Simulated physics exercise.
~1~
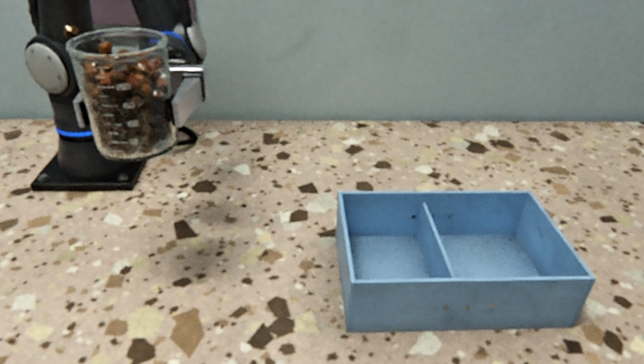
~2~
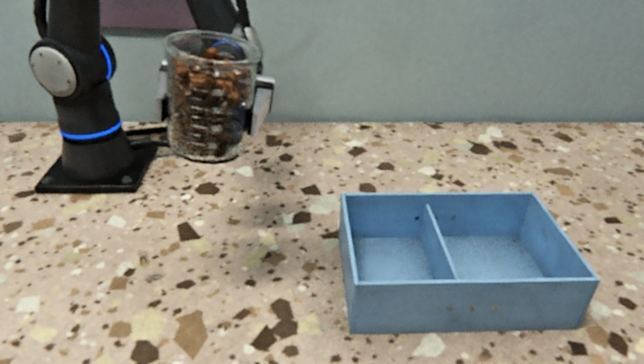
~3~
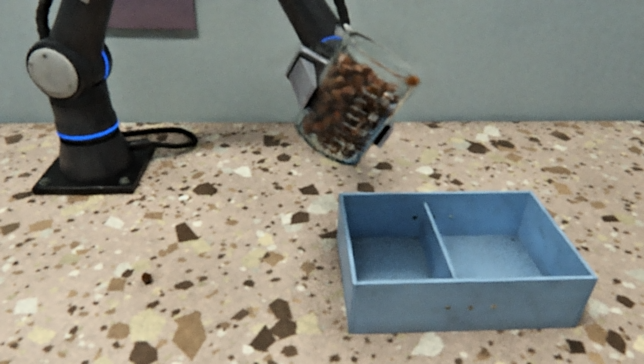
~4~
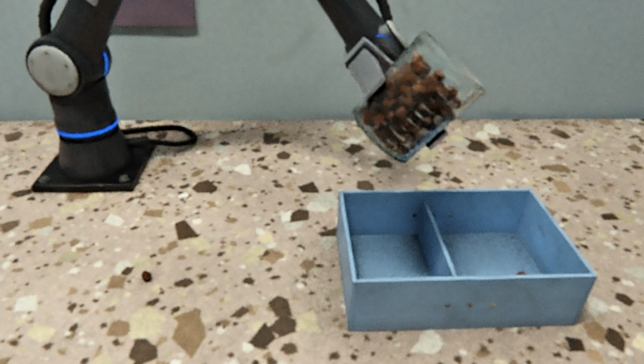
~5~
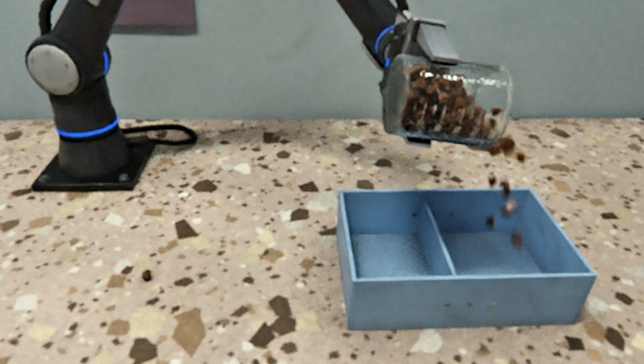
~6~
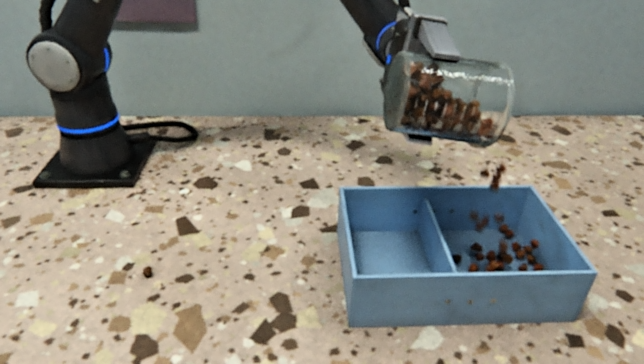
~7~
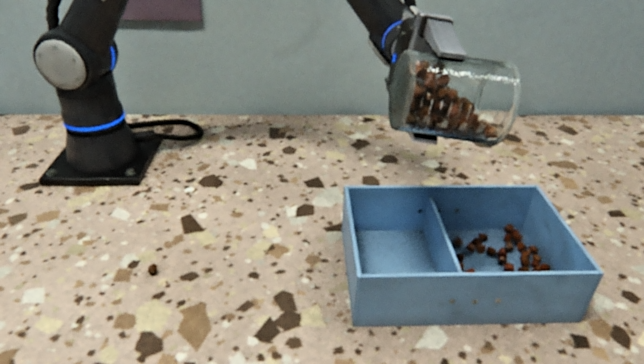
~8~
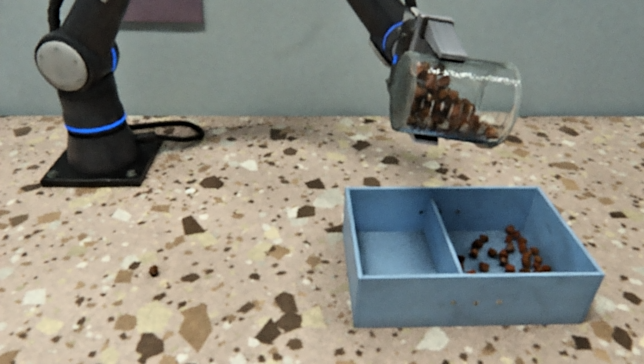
The clip opens with a black robot arm at the left holding a clear measuring cup full of small brown pellets above a speckled surface, with a blue divided box at the right. The arm carries the upright cup a little to the right, then swings it toward the box while tipping it forward. Once the cup lies nearly on its side above the box, pellets tumble from its mouth into the right compartment. The flow dwindles and stops. At the end the arm holds the tilted cup still, many pellets remain inside, a scattered cluster rests in the right compartment, and the left one looks empty.
